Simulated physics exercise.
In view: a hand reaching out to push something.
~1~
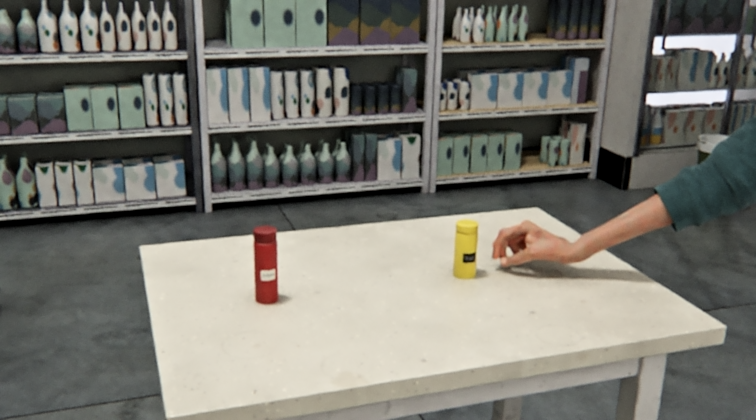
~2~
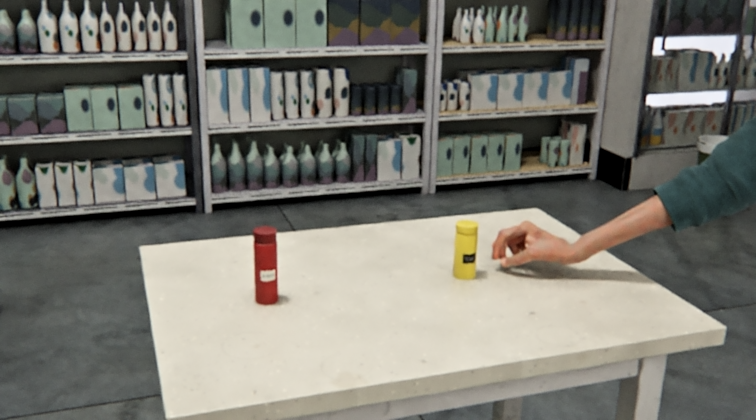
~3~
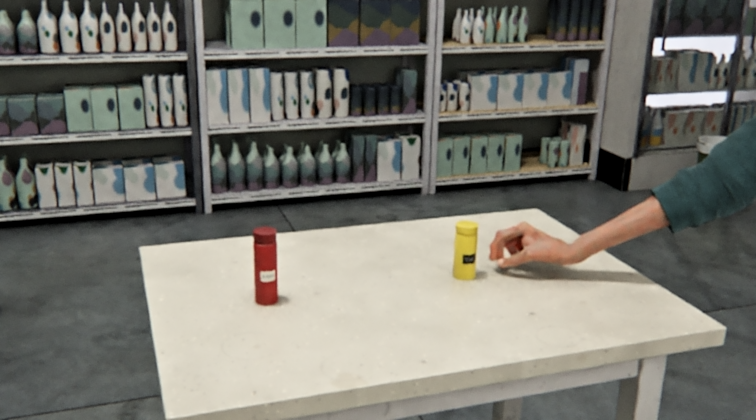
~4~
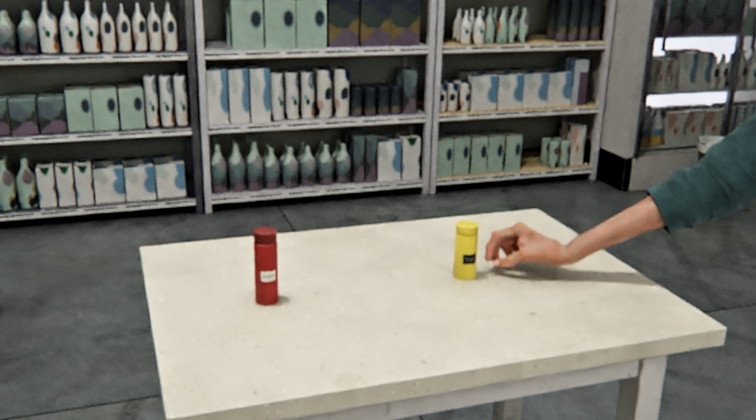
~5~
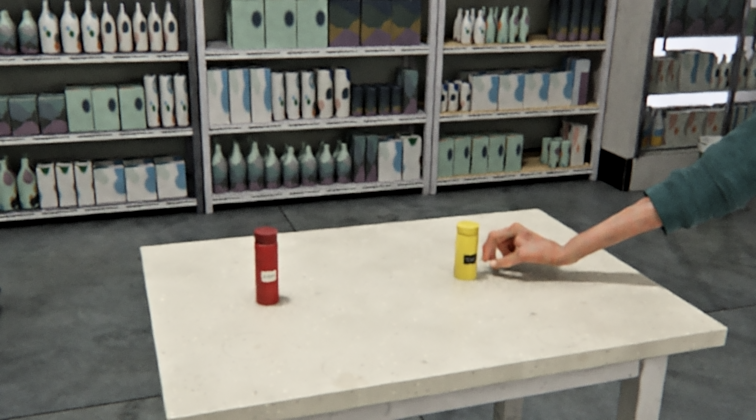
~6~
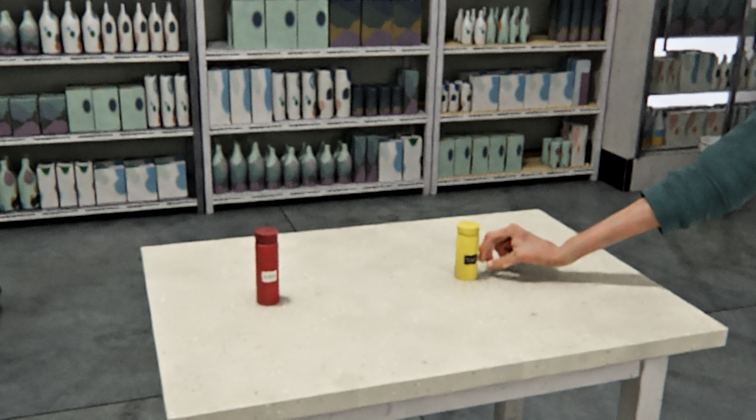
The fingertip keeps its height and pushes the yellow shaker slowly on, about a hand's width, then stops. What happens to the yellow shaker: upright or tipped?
The yellow shaker is still upright.
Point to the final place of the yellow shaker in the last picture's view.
At about (408, 257).
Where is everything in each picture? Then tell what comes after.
Yellow shaker (466, 249), in the first picture.
Yellow shaker (466, 250), in the second picture.
Yellow shaker (465, 250), in the third picture.
Yellow shaker (466, 250), in the fourth picture.
Yellow shaker (466, 250), in the fifth picture.
Yellow shaker (467, 251), in the sixth picture.
Then, 0.50 s after the last picture, yellow shaker slid about its own width near (449, 253).
Then, 1.00 s after the last picture, yellow shaker slid well along near (425, 255).
At rest, moved from the start, yellow shaker. Seen from the same camera at the end, yellow shaker near (408, 257).
